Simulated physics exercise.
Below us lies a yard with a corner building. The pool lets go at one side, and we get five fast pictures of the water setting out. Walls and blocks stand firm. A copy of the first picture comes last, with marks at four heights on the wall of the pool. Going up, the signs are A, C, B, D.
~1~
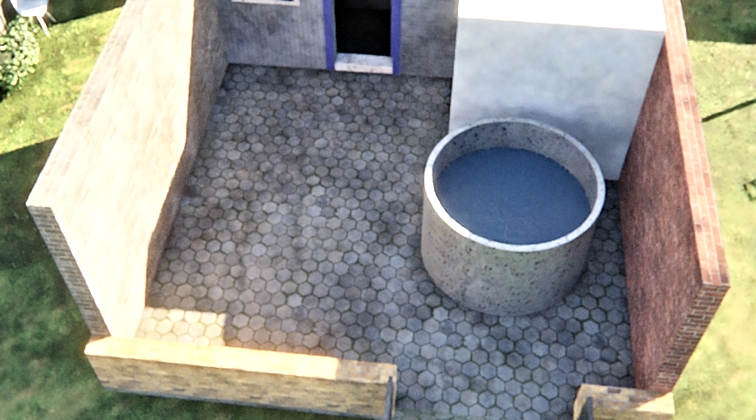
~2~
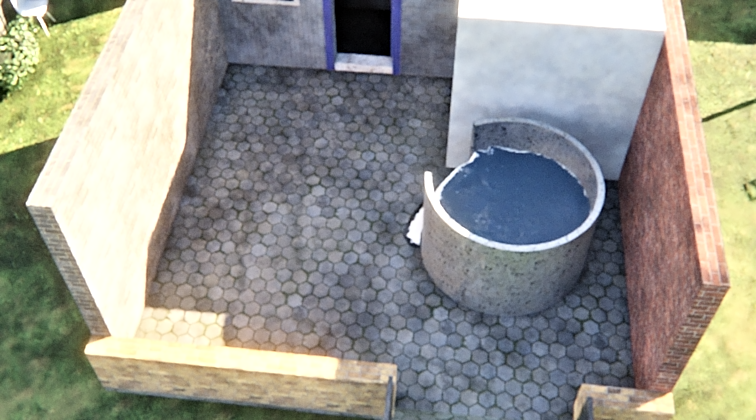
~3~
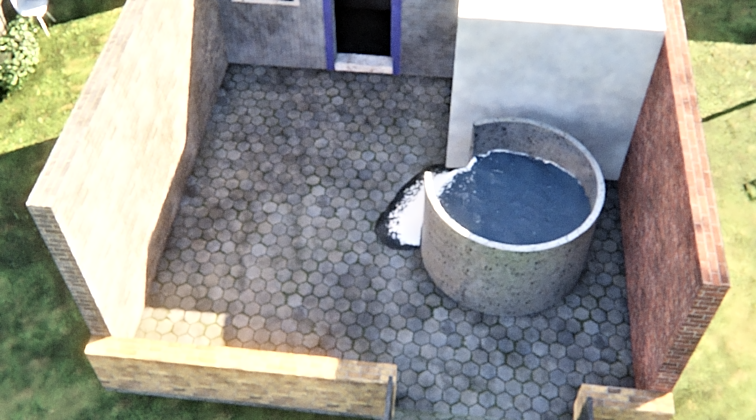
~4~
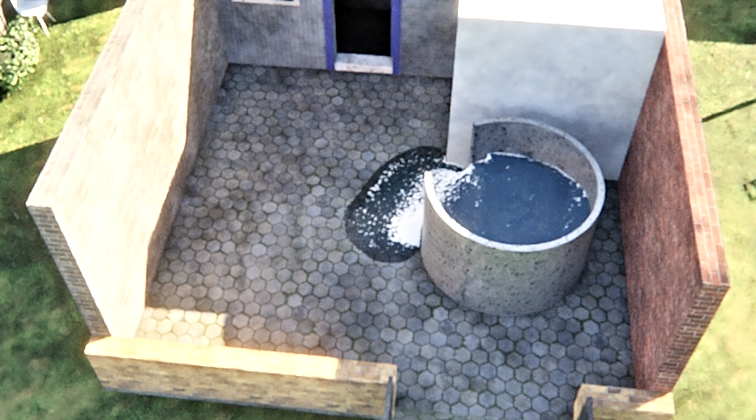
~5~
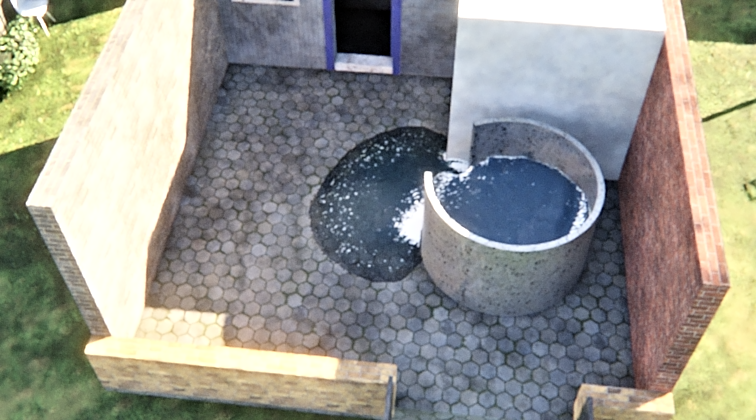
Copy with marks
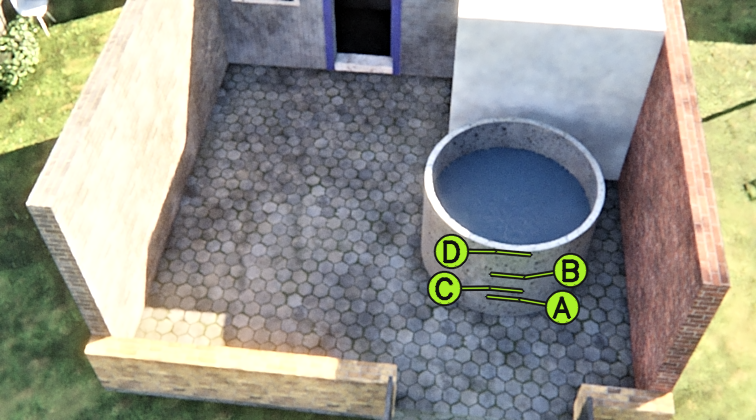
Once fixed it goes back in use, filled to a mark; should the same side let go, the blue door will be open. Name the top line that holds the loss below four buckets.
C will do.
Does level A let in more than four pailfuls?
No, not at all.
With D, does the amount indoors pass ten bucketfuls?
Yes, clearly.
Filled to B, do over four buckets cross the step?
Yes, that goes wrong.
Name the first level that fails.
That would be B.
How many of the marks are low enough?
Two of the four.
In lime, A at (503, 298); B at (508, 275); C at (505, 289); D at (512, 253); from the bottom up A, C, B, D.
With A, nothing gets over.
With B, about 10 bucketfuls get in.
With C, a bucket or two gets in.
With D, dozens of bucketfuls pour in.
